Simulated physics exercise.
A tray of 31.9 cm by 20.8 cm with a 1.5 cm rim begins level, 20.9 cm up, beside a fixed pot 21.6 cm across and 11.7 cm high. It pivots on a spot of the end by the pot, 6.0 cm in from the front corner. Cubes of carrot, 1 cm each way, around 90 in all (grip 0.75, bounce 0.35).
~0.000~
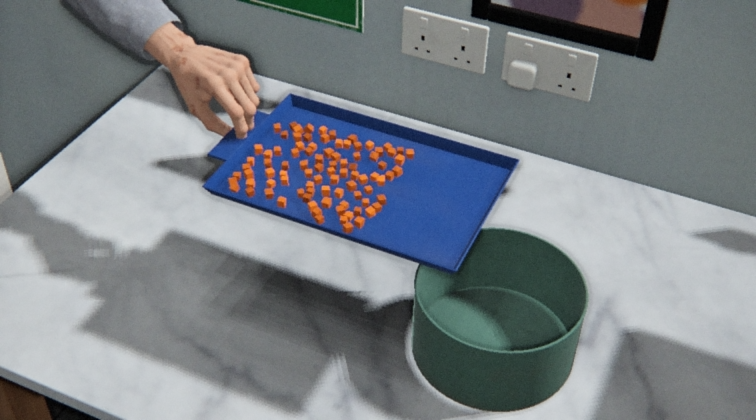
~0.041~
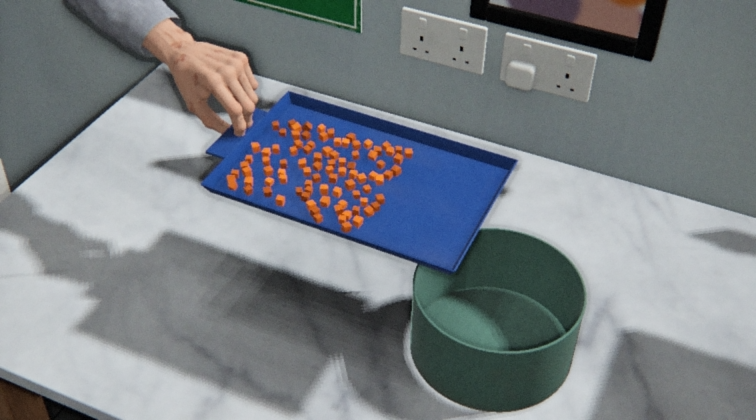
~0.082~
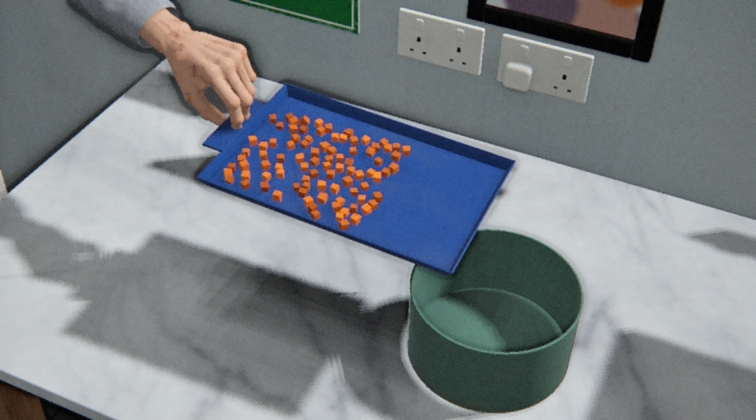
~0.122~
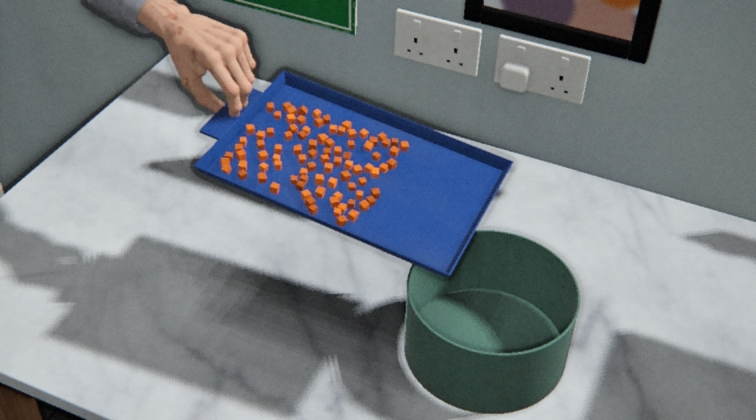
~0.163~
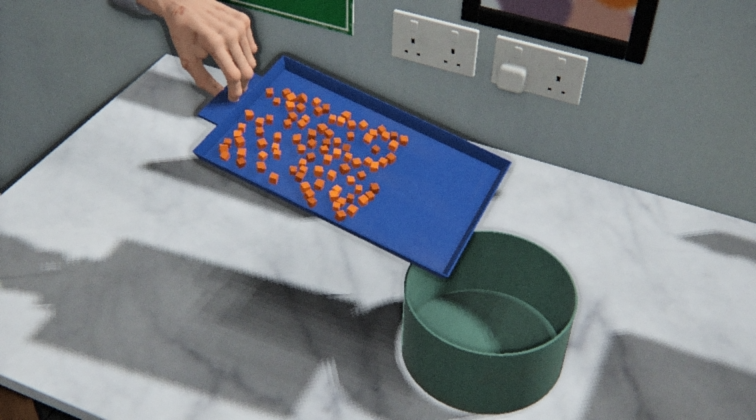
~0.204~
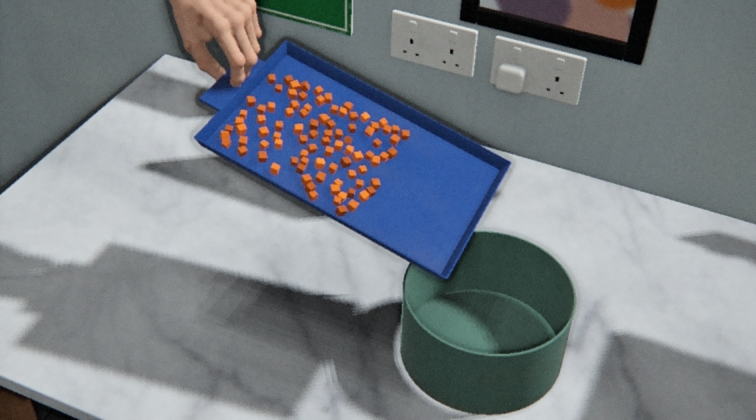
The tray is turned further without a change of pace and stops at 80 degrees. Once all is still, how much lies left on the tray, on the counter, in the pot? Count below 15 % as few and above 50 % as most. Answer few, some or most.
Left on the tray: Few; on the counter: Some; in the pot: Most.
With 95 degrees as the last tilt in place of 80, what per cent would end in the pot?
In that case some 75 per cent.
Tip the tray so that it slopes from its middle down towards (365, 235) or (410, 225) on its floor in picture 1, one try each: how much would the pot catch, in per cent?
Some 10 and 25 per cent.
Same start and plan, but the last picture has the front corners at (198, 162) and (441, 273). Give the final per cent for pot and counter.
Pot 20, counter 80.
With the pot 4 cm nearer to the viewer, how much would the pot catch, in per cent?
In that case some 90 per cent.
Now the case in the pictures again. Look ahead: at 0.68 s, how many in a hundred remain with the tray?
Some 95 per cent of the load.
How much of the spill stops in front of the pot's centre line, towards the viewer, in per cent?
Some 80 per cent.
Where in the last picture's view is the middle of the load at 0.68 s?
Around (462, 220).
After 0.49 s, tilt 48 degrees; the tray holds 100 %, the pot 0 %.
Then, at 0.68 s, tilt 69 degrees; the tray holds 95 %, the pot 0 %.
After 0.99 s, tilt 80 degrees; the tray holds 0 %, the pot 80 %.
By 2.1 s all is still; tray 0 %, counter 20 %, pot 80 %.
